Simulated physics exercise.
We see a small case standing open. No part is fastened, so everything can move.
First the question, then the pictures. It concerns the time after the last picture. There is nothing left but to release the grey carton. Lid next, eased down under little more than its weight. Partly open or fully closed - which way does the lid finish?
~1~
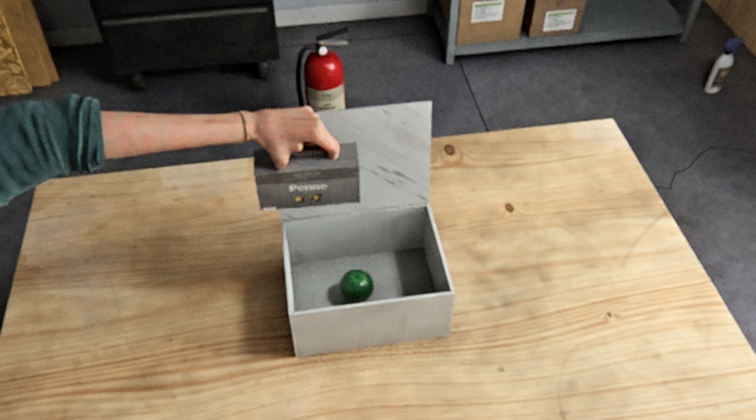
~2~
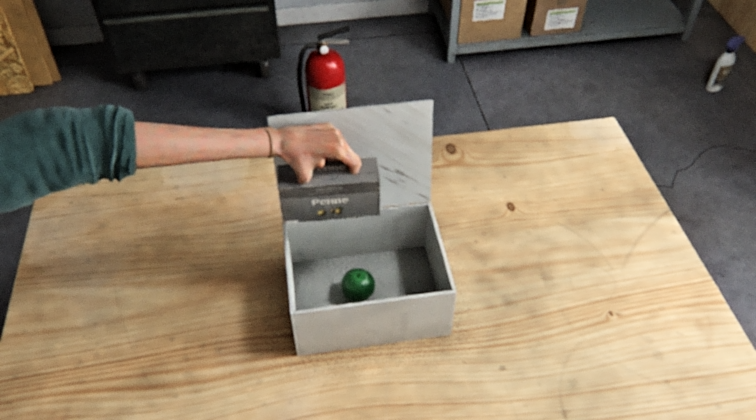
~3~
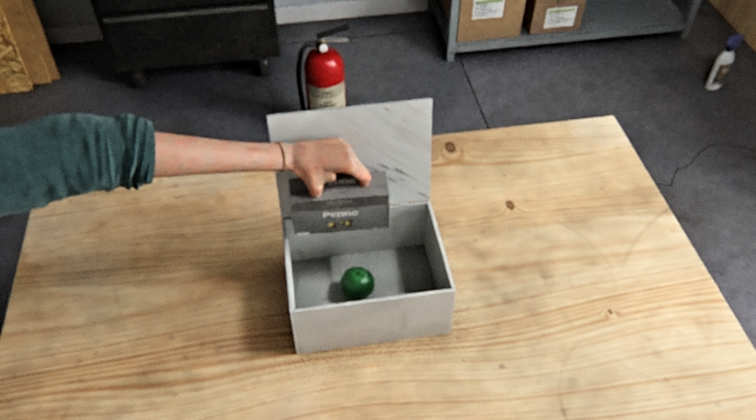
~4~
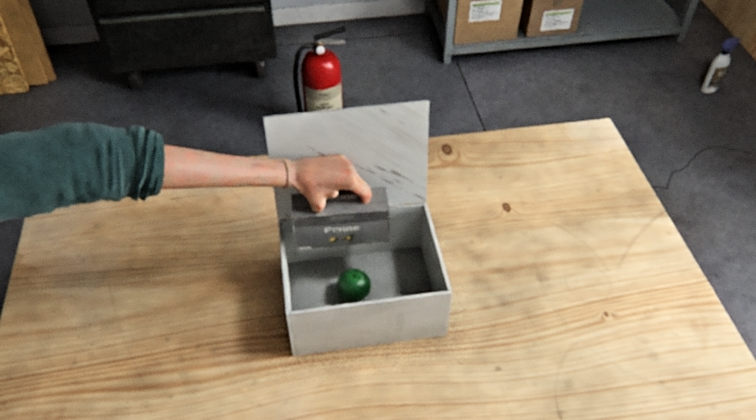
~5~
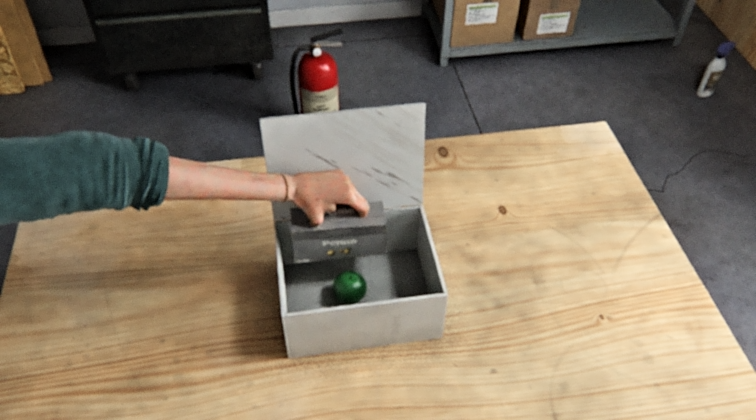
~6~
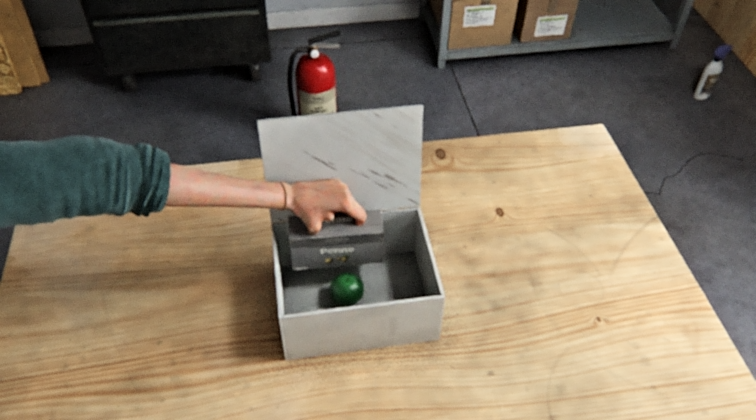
Fully closed.
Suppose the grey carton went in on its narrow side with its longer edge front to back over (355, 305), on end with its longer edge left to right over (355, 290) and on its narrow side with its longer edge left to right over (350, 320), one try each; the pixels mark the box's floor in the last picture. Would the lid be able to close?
Lid, in order: Fully down, fully down, fully down.
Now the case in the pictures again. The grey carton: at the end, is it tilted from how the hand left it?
Well, the grey carton stays just as set.
Then, 0.60 s past the last view, grey carton displaced a little near (338, 259); green apple displaced a little.
Then, 1.50 s past the last view, lid 70° above the rim; grey carton displaced a little near (338, 259); green apple displaced a little.
Then, 1.80 s past the last view, lid 33° above the rim; grey carton displaced a little near (338, 259); green apple displaced a little.
Then, 1.90 s past the last view, lid 17° above the rim; grey carton displaced a little near (338, 259); green apple displaced a little.
Finally, lid shut; moved from the start, grey carton; green apple still in place. Final places as the last picture's camera would see them, grey carton near (338, 259).
